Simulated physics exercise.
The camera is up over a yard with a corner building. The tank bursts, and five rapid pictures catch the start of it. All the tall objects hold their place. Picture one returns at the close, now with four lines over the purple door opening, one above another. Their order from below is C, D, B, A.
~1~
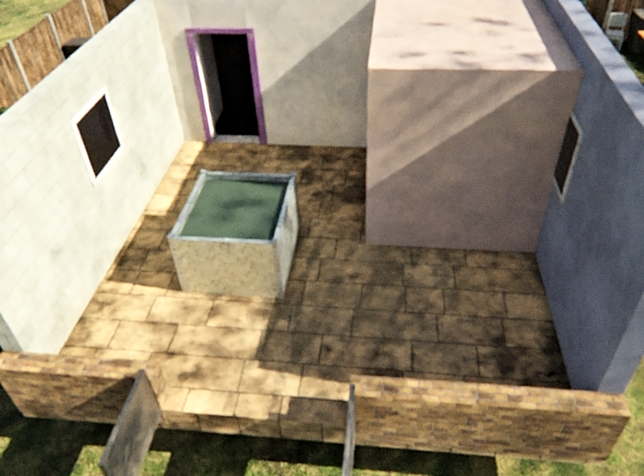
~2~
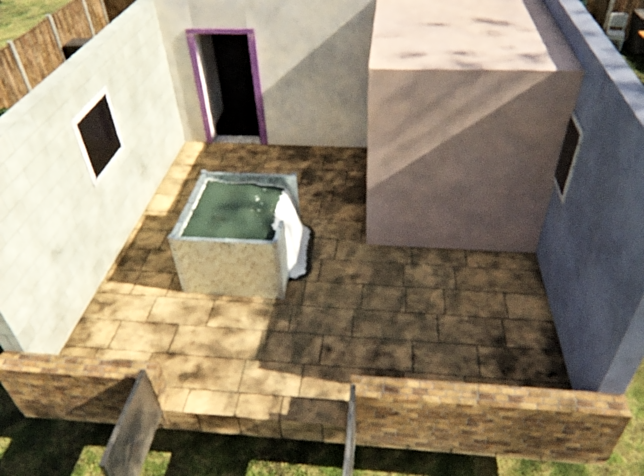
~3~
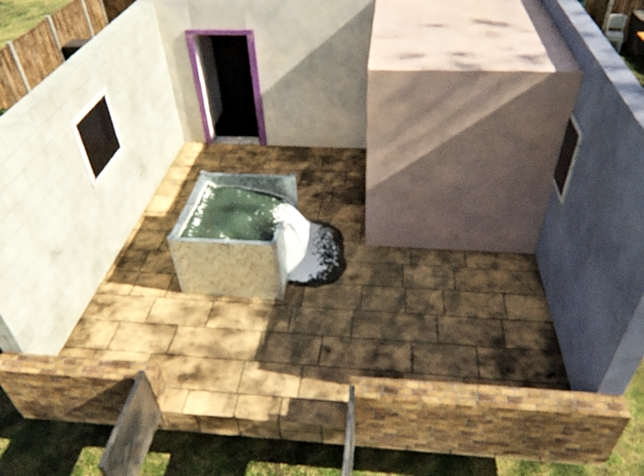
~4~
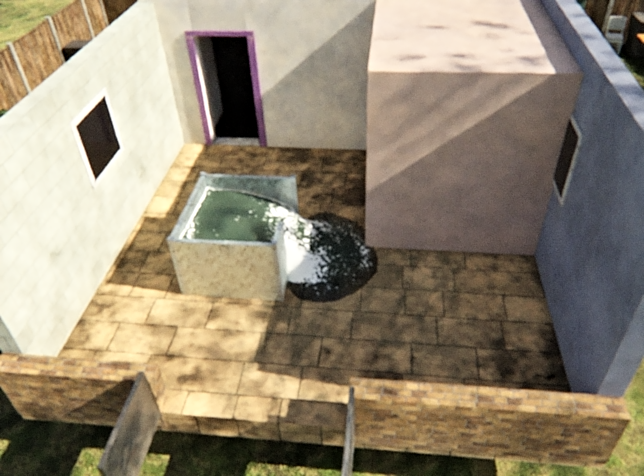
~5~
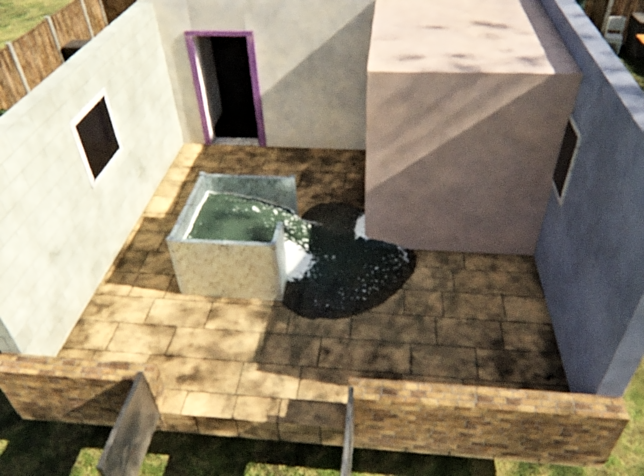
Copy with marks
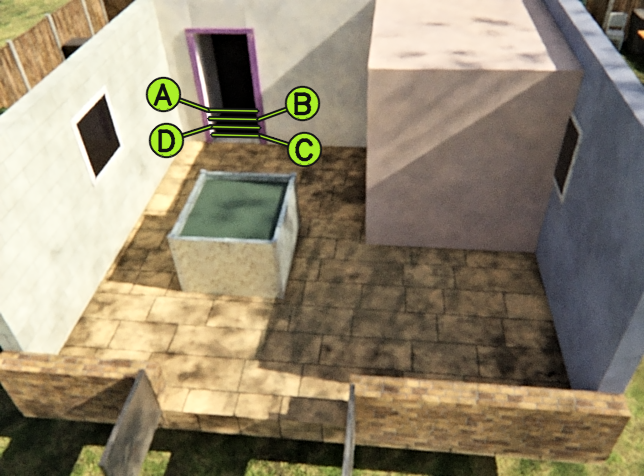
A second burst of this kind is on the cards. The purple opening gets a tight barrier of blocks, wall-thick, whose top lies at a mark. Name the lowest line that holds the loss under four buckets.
The answer is height C.
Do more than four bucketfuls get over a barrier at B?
No, that is safe.
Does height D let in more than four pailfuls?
No, that is safe.
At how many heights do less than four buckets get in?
All four.
On the marked copy, A at (232, 110); B at (233, 119); C at (236, 135); D at (234, 127); from the bottom up C, D, B, A.
For height A, nothing gets over.
For height B, nothing gets over.
For height C, nothing gets over.
For height D, nothing gets over.
